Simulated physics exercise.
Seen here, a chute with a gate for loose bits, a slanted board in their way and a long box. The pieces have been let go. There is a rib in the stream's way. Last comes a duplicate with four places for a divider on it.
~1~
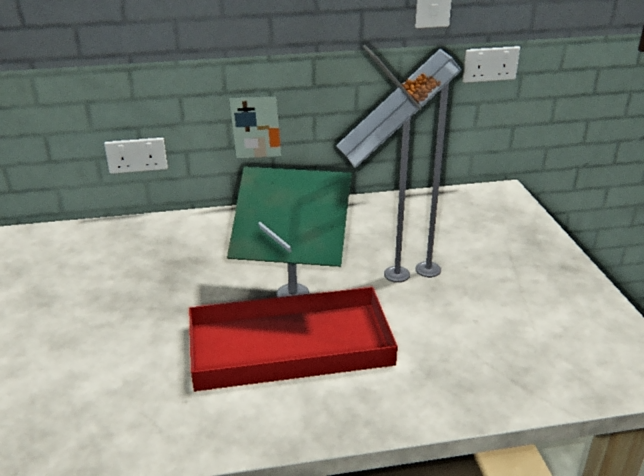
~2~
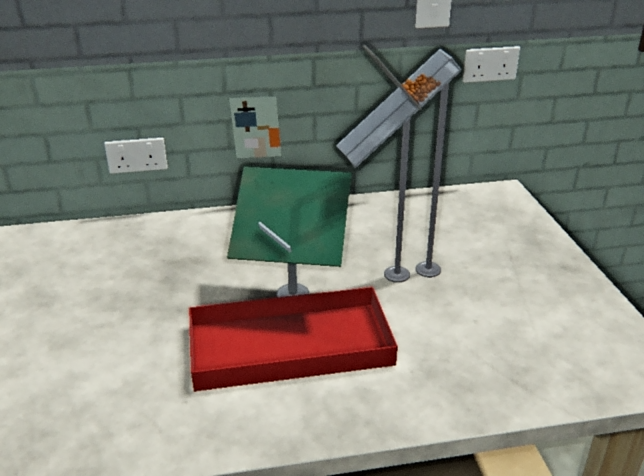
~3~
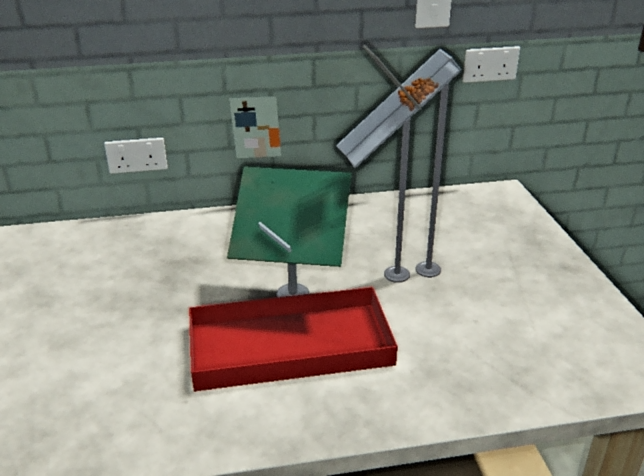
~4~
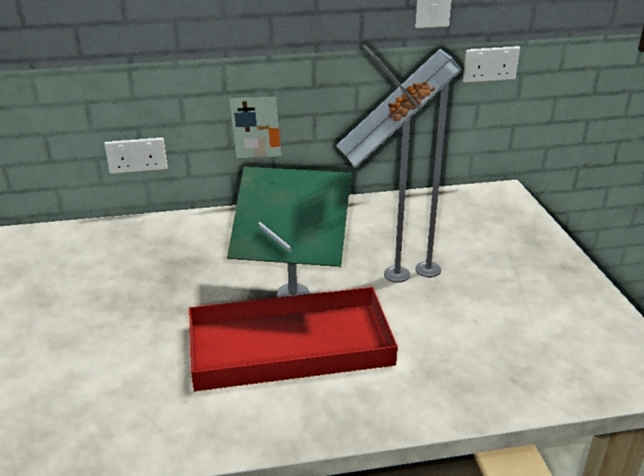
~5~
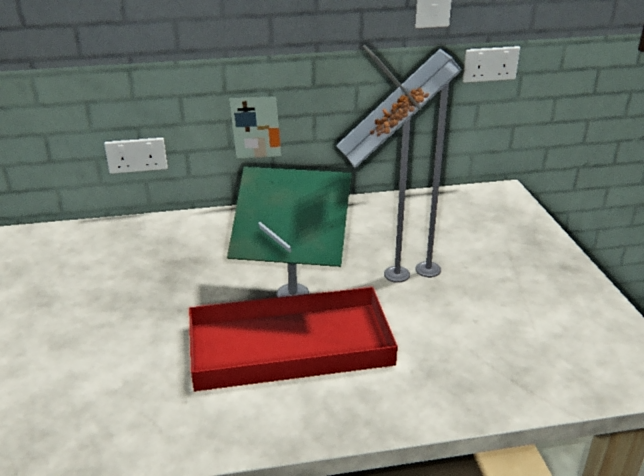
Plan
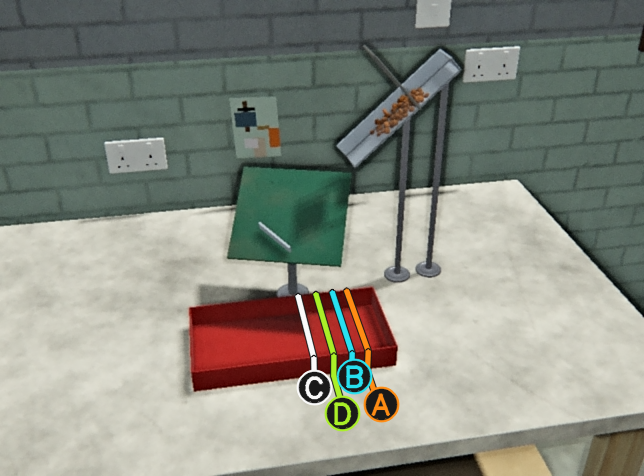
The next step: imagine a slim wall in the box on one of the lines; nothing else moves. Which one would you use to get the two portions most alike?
C beats the others.
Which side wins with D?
More lands on the left.
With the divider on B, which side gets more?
Left.
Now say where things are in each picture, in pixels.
In the first picture, load behind the gate at (421, 88), bits of cat kibble; lip of the chute at (351, 162), sloping fairly steeply.
In the second picture, middle of the board at (290, 214), tilted fairly steeply; middle of its low edge at (283, 262); of its high edge at (297, 170).
In the third picture, front corners of the box at (192, 372) and (397, 346), empty; front of the load at (402, 101).
In the fourth picture, middle of the load at (408, 103); its front at (391, 116), about a quarter of the way to the lip; rib from (259, 222) to (290, 247).
In the fifth picture, middle of the load at (400, 111); its front at (373, 132), about half of the way to the lip.
On the marked copy, line A crosses the front rim at (368, 350); line B crosses the front rim at (351, 352); line C crosses the front rim at (313, 357); line D crosses the front rim at (333, 354).
If A is chosen, of what is caught, all on the left of the divider, none on the right.
If B is chosen, of what is caught, all on the left of the divider, none on the right.
If C is chosen, of what is caught, about two thirds on the left of the divider, about a third on the right.
If D is chosen, of what is caught, nearly all on the left of the divider, a stray few on the right.
